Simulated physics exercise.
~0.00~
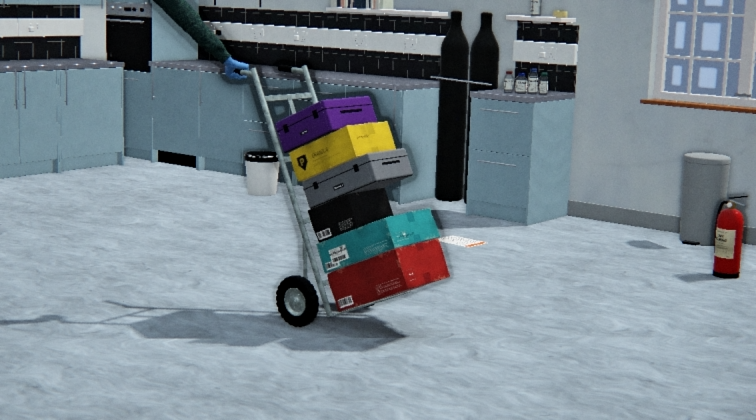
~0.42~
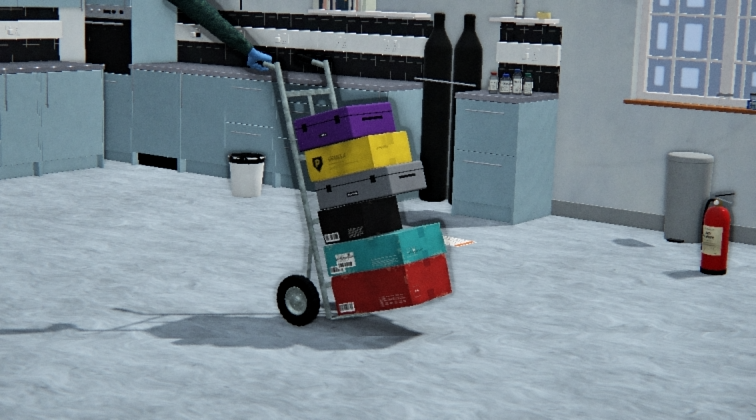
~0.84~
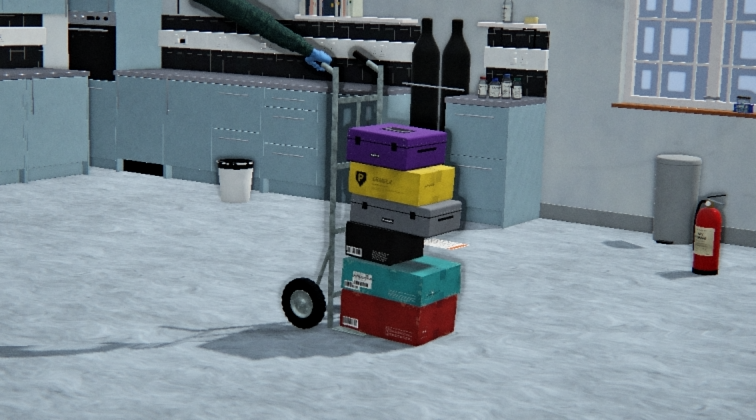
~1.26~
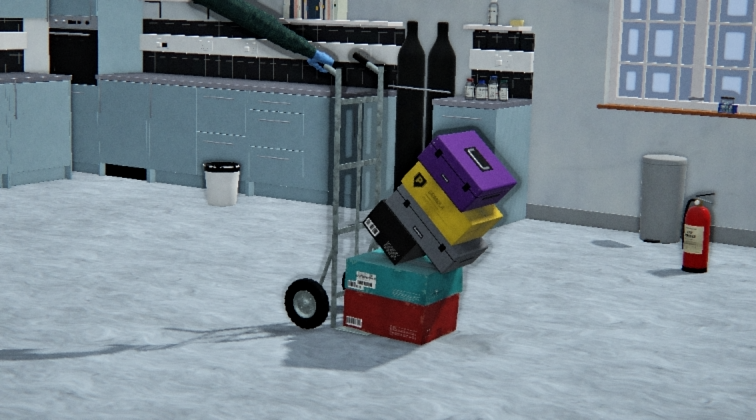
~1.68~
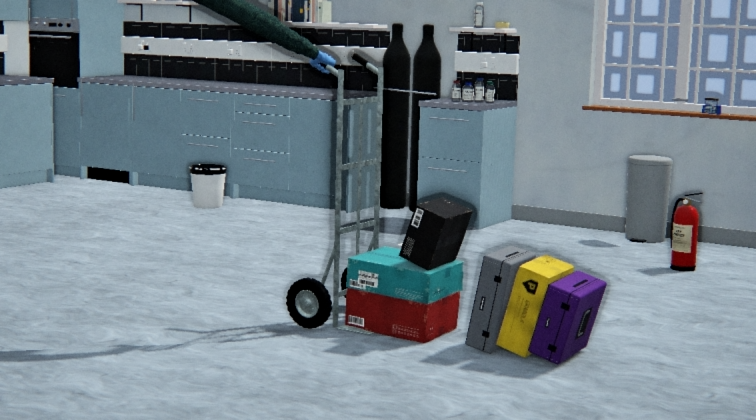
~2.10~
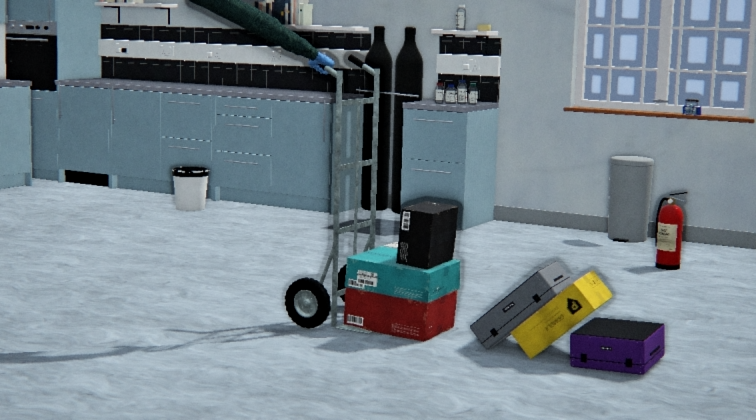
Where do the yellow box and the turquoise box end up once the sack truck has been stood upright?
The yellow box ends up off the truck, on the floor to the right and leaning with the grey toolbox, while the turquoise box stays in its place on top of the red one.
